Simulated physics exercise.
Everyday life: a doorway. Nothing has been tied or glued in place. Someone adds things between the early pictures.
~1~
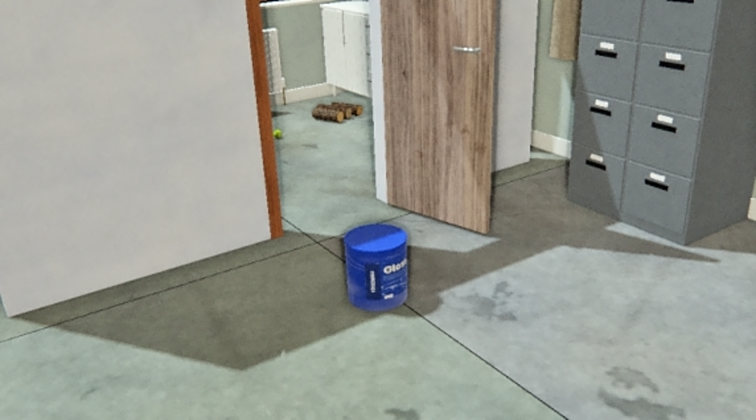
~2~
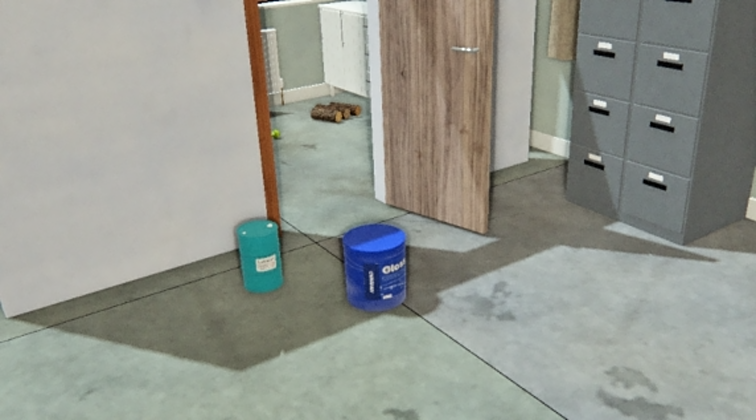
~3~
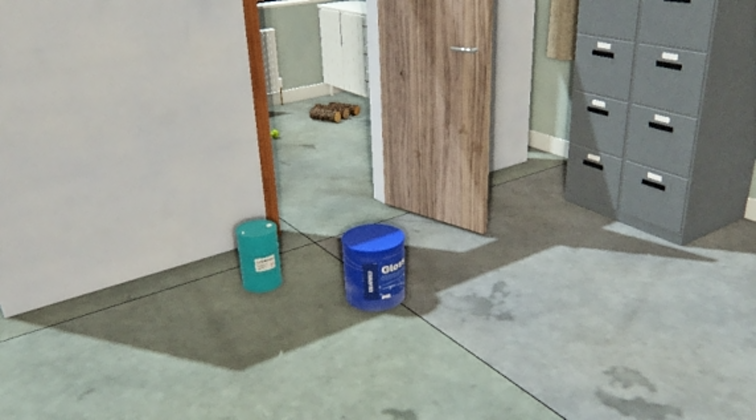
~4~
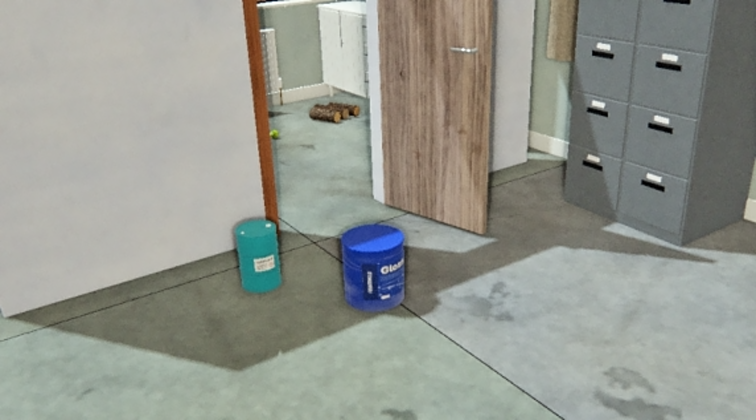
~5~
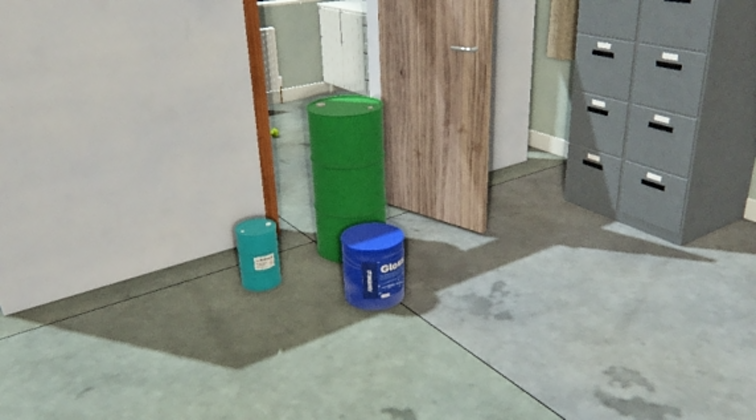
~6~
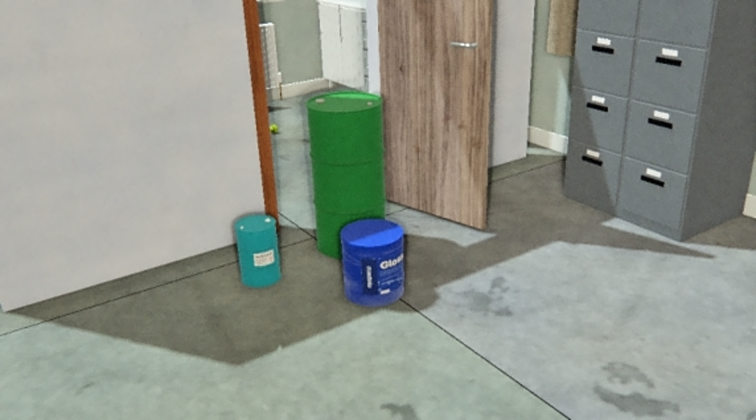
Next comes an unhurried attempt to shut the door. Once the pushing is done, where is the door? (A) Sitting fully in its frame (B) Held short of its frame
B.
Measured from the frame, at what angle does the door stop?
It stays open at around 55°.
Then, 0.50 s past the last view, door at 95°.
Then, 0.80 s past the last view, door at 81°.
Then, 1.00 s past the last view, door at 70°.
Then, 1.20 s past the last view, door at 58°.
Finally, door at 56°; all 3 still in place. Final places as the last picture's camera would see them, green drum near (344, 175).
